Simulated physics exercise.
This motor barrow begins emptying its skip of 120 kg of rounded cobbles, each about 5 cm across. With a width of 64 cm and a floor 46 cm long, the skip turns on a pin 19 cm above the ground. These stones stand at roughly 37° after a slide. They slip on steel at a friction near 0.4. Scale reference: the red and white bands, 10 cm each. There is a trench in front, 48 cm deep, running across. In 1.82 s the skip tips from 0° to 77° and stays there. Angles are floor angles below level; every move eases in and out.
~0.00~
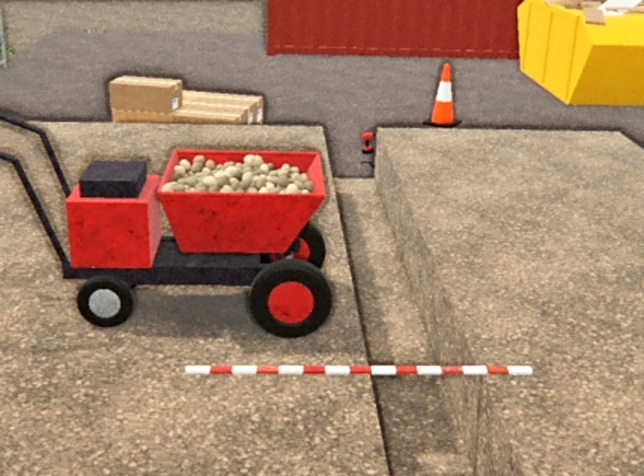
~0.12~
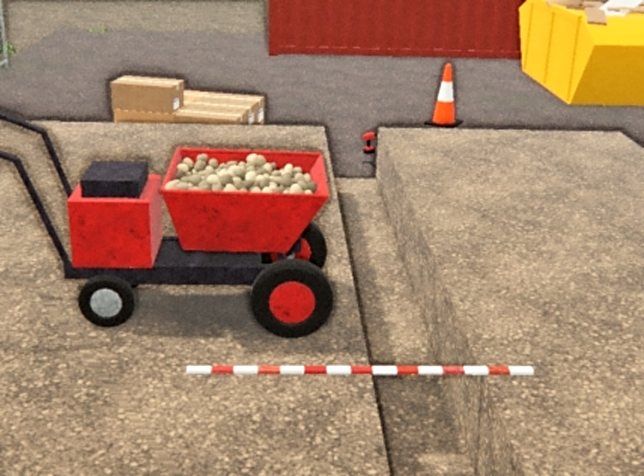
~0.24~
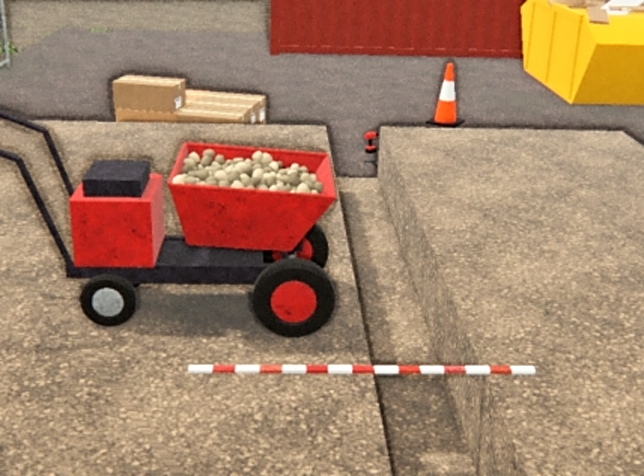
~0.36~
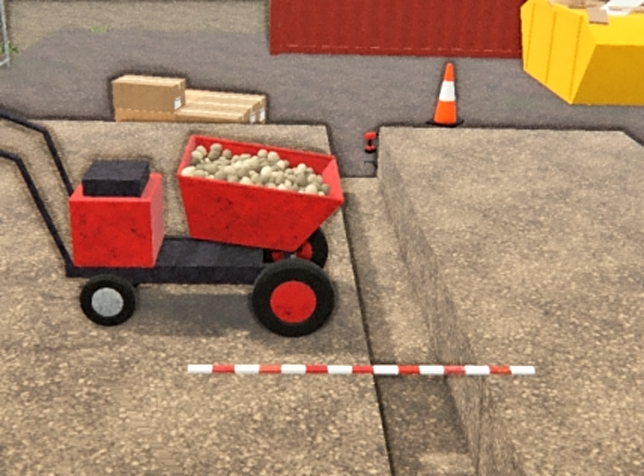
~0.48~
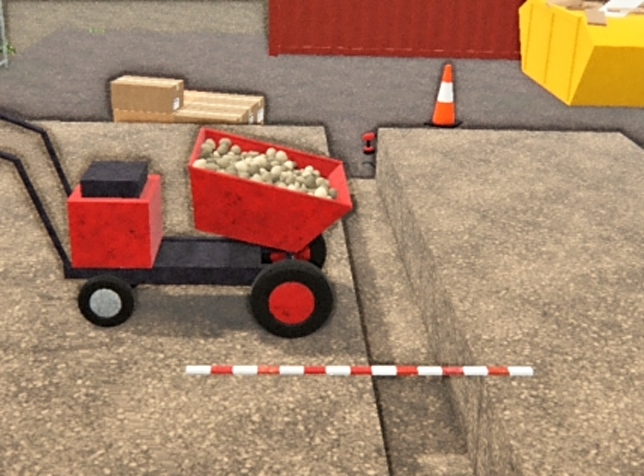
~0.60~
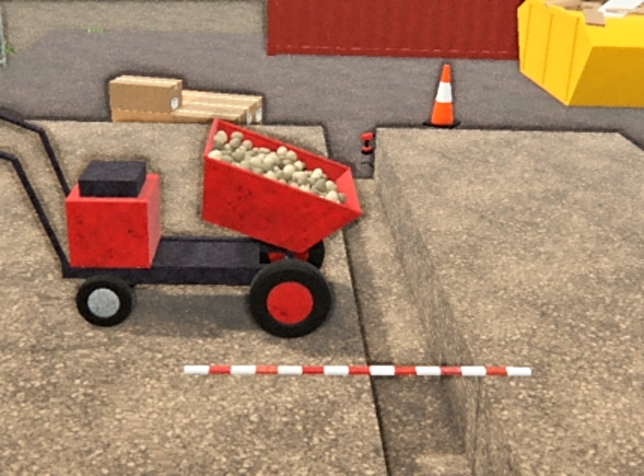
On a building site, a red motor barrow stands beside a trench, its skip of rounded stones tilting forward to the right.
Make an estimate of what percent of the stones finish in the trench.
About 96 percent.
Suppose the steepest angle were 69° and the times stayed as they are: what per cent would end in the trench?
Near 80 per cent then.
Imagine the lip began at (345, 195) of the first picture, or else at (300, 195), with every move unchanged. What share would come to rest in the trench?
Roughly 75 in a hundred from the first, 100 in a hundred from the second.
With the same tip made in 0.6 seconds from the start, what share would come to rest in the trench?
Estimate: About 70 %.
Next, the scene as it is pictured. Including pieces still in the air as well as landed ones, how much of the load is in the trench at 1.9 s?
Roughly 50% by that time.
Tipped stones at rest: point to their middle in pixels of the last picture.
I'd point somewhere around (415, 382).
After 1.4 s the floor is at 65°; 98 % in the skip, 2 % in the trench; the foremost stones are at (421, 272).
After 1.9 s the floor is at 77°; 47 % in the skip, 50 % in the trench, 3 % past the trench; the foremost stones are at (506, 307).
After 2.3 s the floor is at 77°; 22 % in the skip, 74 % in the trench, 4 % past the trench; the foremost stones are at (542, 302).
After 4.2 s the floor is at 77°; 0 % in the skip, 96 % in the trench, 4 % past the trench; the foremost stones are at (552, 302).
